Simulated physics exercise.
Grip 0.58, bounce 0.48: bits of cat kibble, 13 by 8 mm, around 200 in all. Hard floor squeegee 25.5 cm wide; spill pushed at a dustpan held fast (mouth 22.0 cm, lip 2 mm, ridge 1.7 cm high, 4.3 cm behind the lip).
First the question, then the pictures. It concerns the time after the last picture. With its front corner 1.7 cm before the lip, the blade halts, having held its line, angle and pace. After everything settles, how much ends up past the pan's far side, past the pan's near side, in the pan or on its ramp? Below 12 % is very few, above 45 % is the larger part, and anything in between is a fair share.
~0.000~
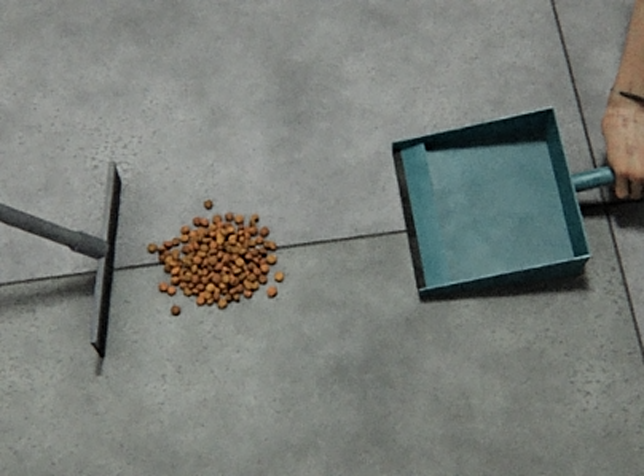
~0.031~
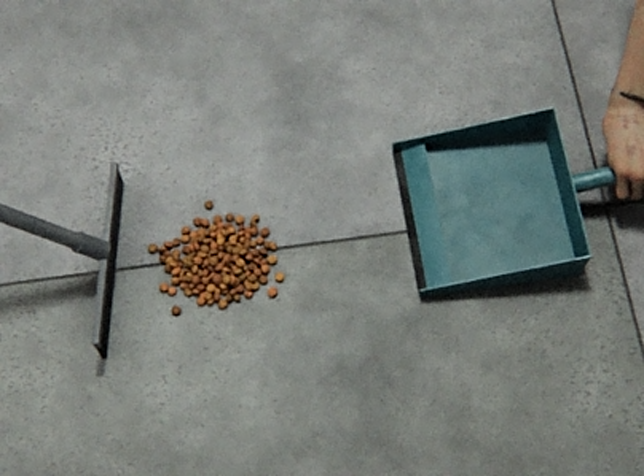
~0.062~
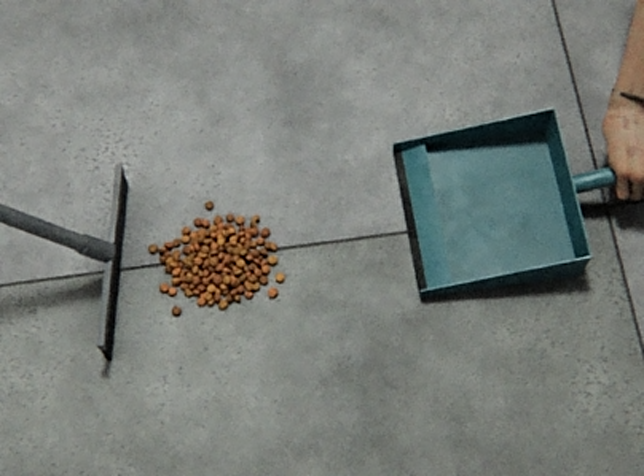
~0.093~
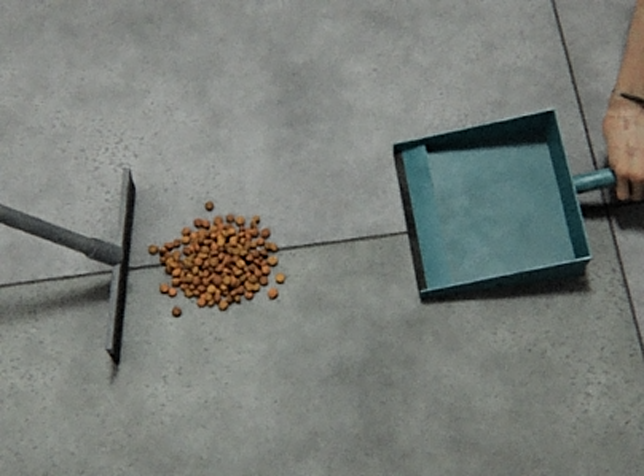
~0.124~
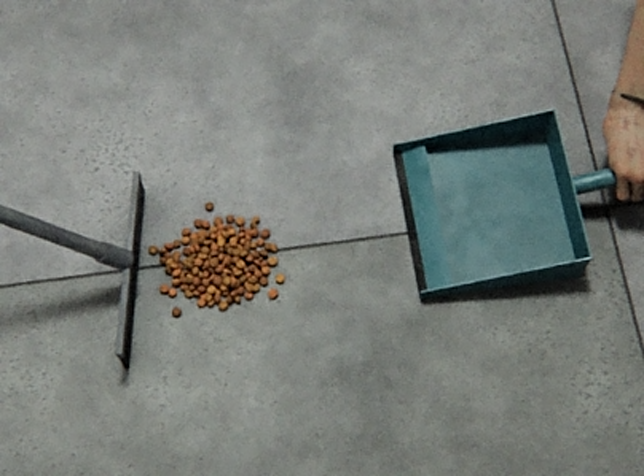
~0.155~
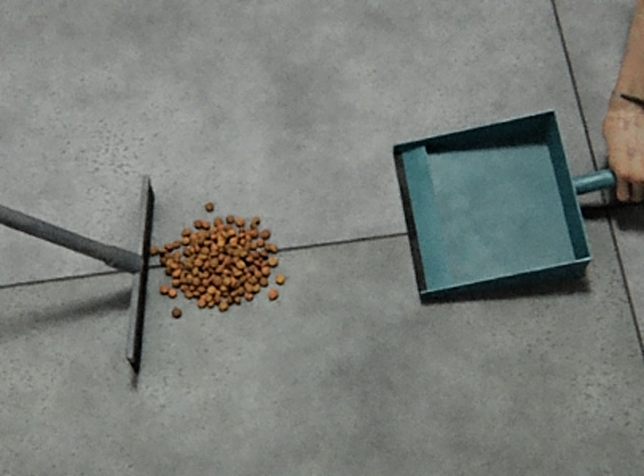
Far side: Very few, near side: The larger part, pan: Very few.
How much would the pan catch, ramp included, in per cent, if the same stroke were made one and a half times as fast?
In that case roughly 5 percent.
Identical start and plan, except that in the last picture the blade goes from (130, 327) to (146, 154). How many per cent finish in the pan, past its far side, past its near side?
That ends as pan 0, far 10, and near 0.
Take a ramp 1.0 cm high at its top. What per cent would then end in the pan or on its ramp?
5 %.
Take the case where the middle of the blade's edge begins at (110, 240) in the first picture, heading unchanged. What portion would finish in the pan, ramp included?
Estimate: ~ 10 %.
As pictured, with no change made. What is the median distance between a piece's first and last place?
Median: Approx. 30 cm.
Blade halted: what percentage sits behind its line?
Estimate: Around 30 %.
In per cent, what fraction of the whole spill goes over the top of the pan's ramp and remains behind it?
Roughly 0 percent.
After 0.54 s, middle of the blade 21 cm from the lip; 0 % over the lip, far side 0 %, near side 20 %.
After 0.80 s, middle of the blade 10 cm from the lip; 0 % over the lip, far side 0 %, near side 50 %.
After 1.16 s, middle of the blade 4 cm from the lip; 5 % over the lip, far side 0 %, near side 60 %.
At rest (1.5 s), far side 0 %, near side 60 %, pan 5 %, in front of the lip or behind the blade 35 %.
